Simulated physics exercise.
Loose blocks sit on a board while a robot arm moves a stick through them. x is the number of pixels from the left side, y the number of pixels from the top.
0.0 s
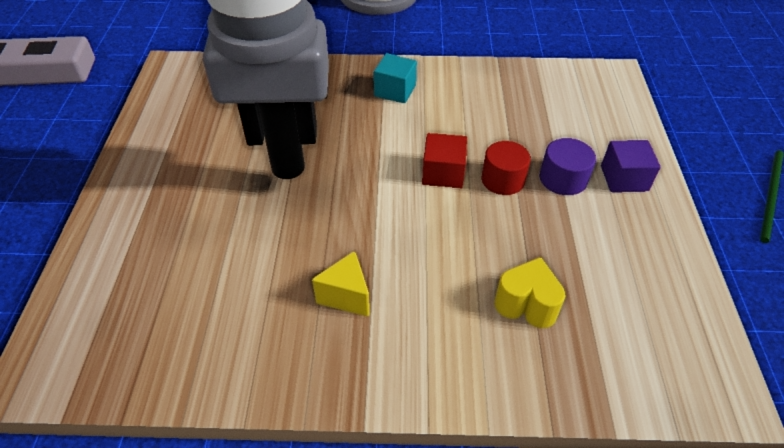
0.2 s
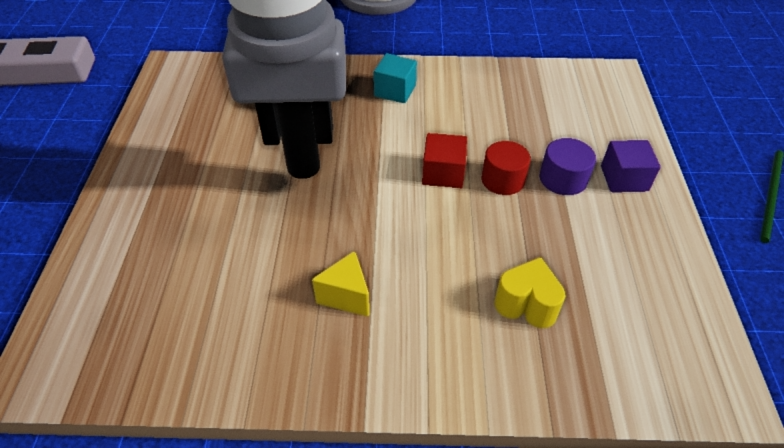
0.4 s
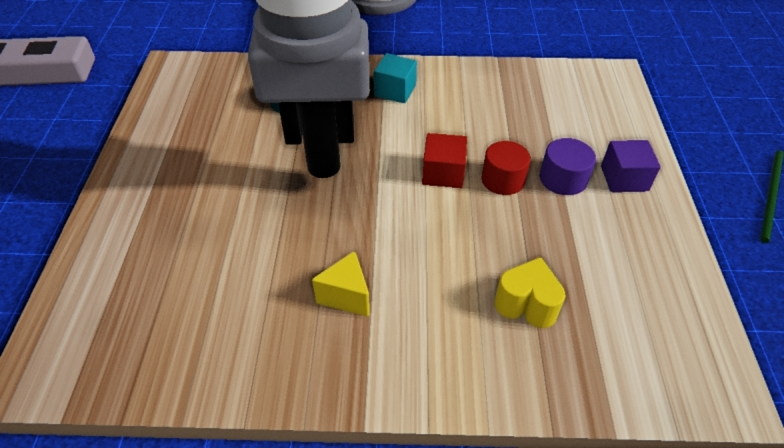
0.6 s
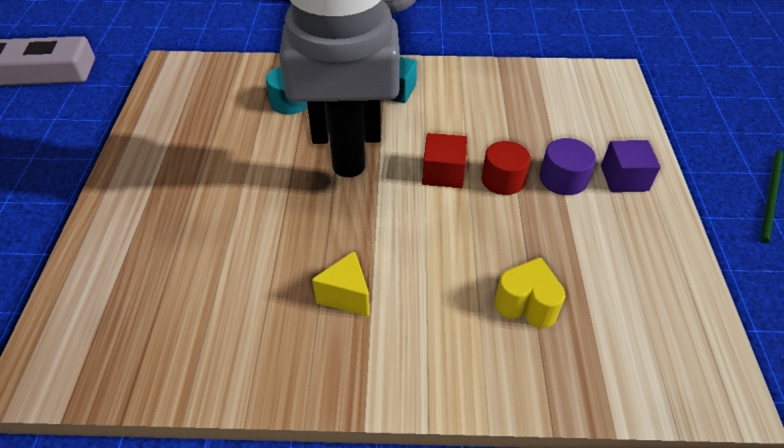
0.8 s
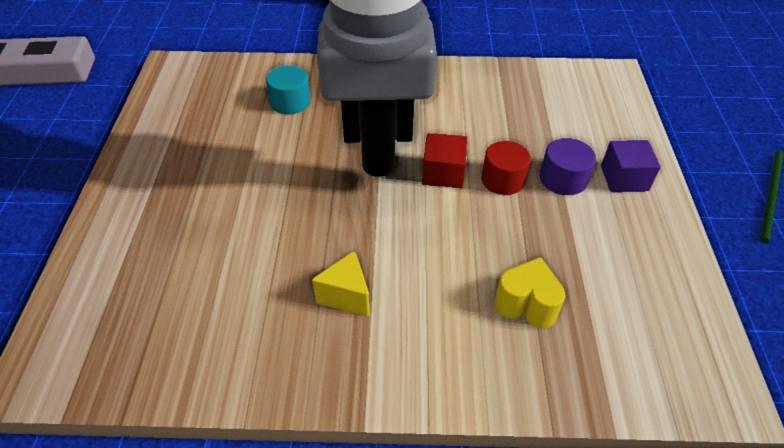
A grey robot arm holding a short black stick stands over a striped wooden board on a blue surface, seen from a raised, fixed view. A red cube, red cylinder, purple cylinder and purple cube line up at right, with yellow triangular and heart-shaped blocks nearer and teal blocks behind. The arm slides steadily rightward toward the row, passing before the teal blocks, while the blocks stay still.
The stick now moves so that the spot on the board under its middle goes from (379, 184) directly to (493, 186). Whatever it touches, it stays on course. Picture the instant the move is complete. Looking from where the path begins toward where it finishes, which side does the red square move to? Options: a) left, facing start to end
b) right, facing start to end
I'll go with a - left, facing start to end.
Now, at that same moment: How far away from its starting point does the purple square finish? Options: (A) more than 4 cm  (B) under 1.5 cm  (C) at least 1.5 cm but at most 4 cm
Answer: B.
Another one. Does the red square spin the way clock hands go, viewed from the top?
Going by the path, no.
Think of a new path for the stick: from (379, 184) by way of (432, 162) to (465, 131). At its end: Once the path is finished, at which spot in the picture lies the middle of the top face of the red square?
Its top middle will sit at (479, 140).
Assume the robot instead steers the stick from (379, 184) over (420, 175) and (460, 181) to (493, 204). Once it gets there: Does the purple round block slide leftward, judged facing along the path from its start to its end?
That would be a yes.
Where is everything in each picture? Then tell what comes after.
In the first picture, lower end of the stick (288, 168), tops of blocks, red square (446, 147), red round block (508, 155), purple round block (571, 153), purple square (635, 153).
In the second picture, stick (304, 168), blocks as before.
In the third picture, stick (324, 167), blocks as before.
In the fourth picture, stick (349, 166), blocks as before.
In the fifth picture, stick (379, 166), red square (446, 147), red round block (508, 155), purple round block (571, 153), purple square (635, 153).
What follows on the original path. One third of the way, stick (418, 166); red square (453, 147), turned 15° anticlockwise.
Two thirds of the way, stick (457, 167); red square (480, 140), turned 60° anticlockwise; red round block (526, 149).
At the end, stick (497, 168); red square (486, 134), turned 85° anticlockwise; red round block (528, 147); purple round block (576, 154); purple square not moved.
